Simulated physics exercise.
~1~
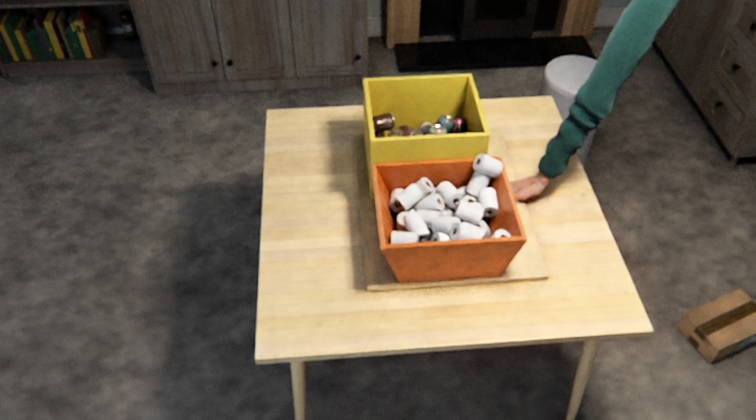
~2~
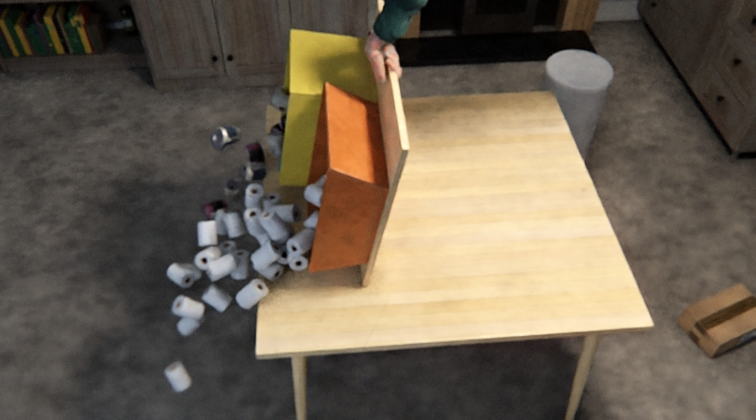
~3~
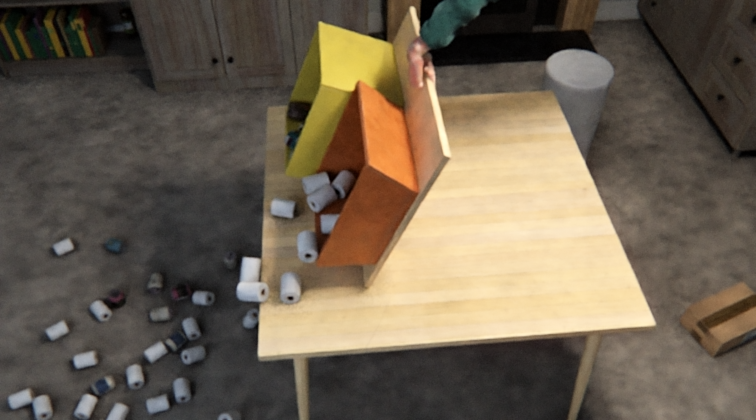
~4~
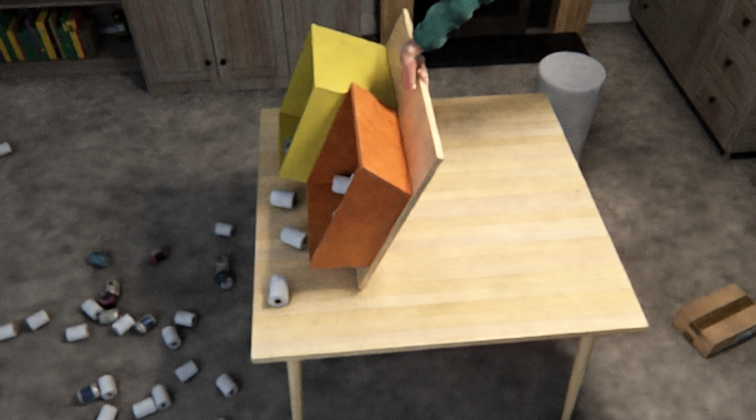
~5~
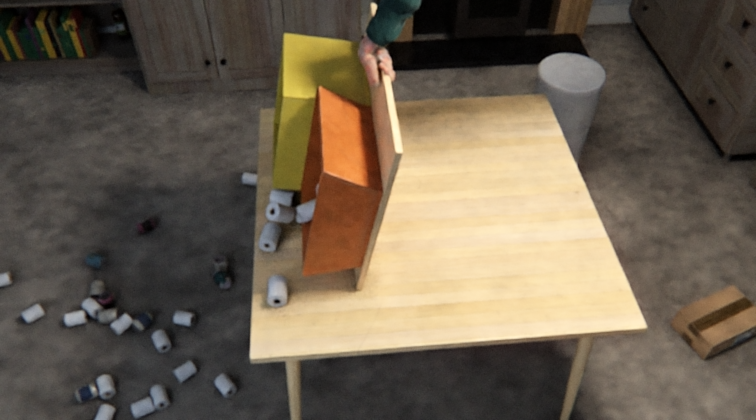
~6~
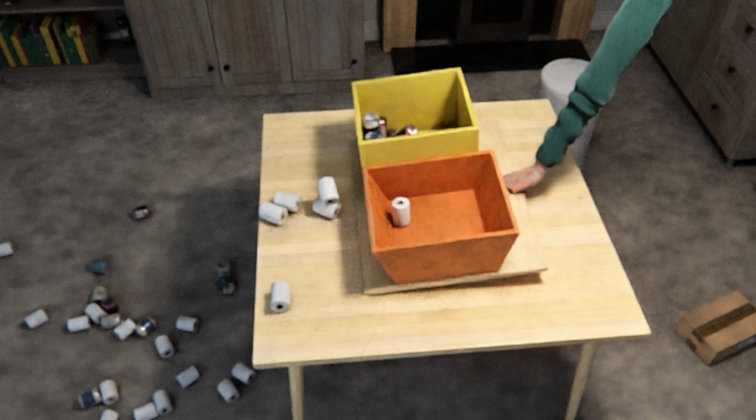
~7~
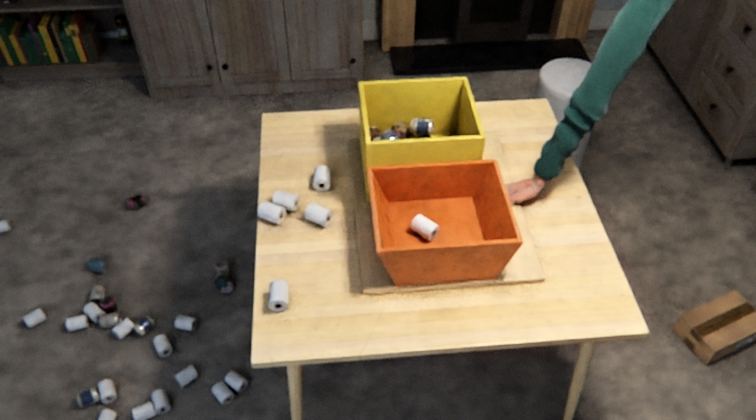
Hand tipping a board with orange and yellow totes twice, spilling paper rolls and cans leftward, then lowering it nearly emptied of rolls.
